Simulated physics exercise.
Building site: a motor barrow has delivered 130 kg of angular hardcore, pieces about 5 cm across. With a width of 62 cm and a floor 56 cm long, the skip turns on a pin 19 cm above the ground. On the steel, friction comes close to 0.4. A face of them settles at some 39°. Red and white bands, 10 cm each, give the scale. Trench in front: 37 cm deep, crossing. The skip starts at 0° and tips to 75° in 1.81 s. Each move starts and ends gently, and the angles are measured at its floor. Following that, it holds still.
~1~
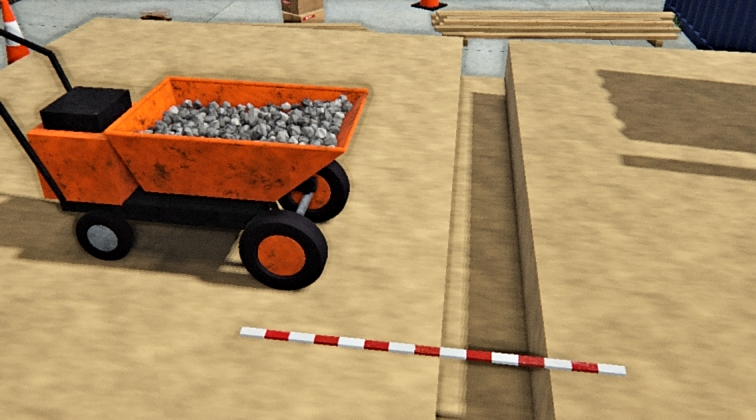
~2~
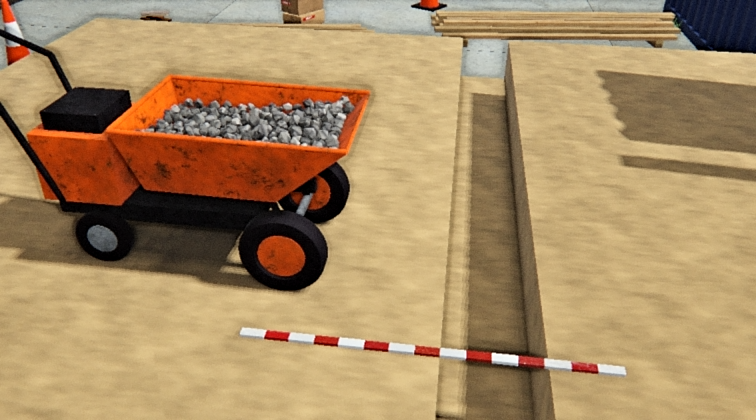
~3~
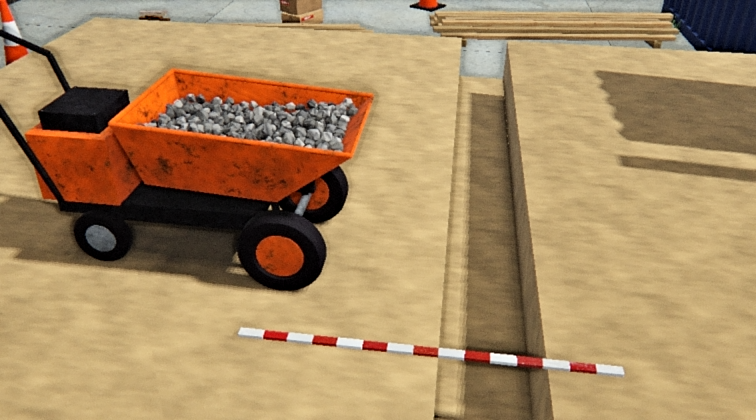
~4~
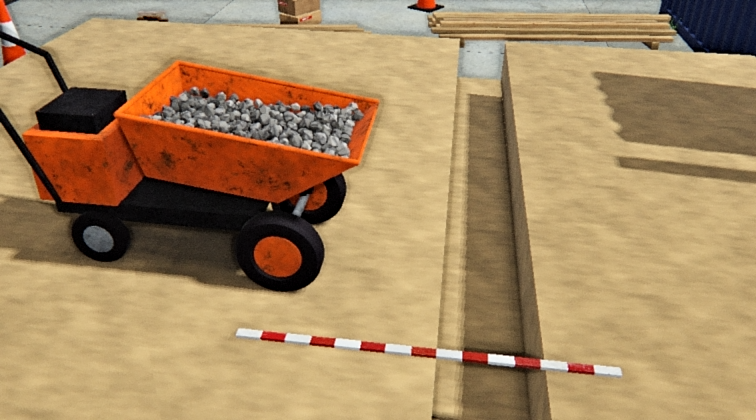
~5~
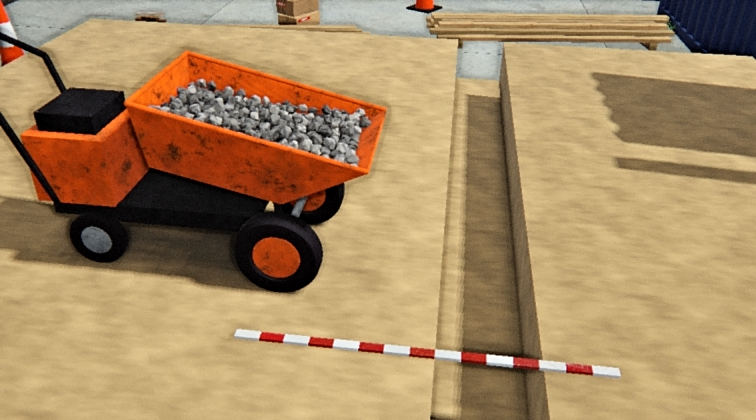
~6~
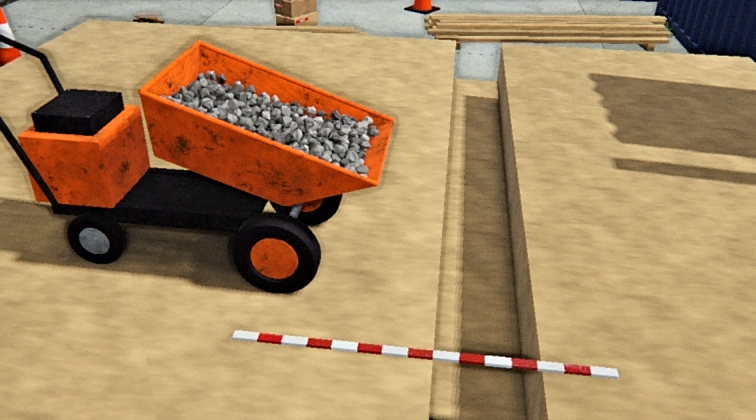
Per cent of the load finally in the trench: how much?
Approx. 63 %.
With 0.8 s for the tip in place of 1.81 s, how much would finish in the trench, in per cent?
That works out at about 70 in a hundred.
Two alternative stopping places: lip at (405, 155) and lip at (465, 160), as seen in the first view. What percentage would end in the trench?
That gives roughly 100 per cent and roughly 30 per cent.
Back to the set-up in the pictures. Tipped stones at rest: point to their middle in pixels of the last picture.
I'd put it close to (477, 322).
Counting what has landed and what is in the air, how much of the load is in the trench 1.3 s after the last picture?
40 per cent or so by then.
Then, 0.8 s after the last picture the floor is at 63°, 100 % in the skip; the foremost stones are at (425, 234).
Then, 1.3 s after the last picture the floor is at 75°, 55 % in the skip, 6 % short of the trench, 39 % in the trench; the foremost stones are at (517, 339).
Then, 1.7 s after the last picture the floor is at 75°, 37 % in the skip, 7 % short of the trench, 56 % in the trench; the foremost stones are at (518, 329).
Then, 3.6 s after the last picture the floor is at 75°, 30 % in the skip, 7 % short of the trench, 63 % in the trench; the foremost stones are at (518, 326).
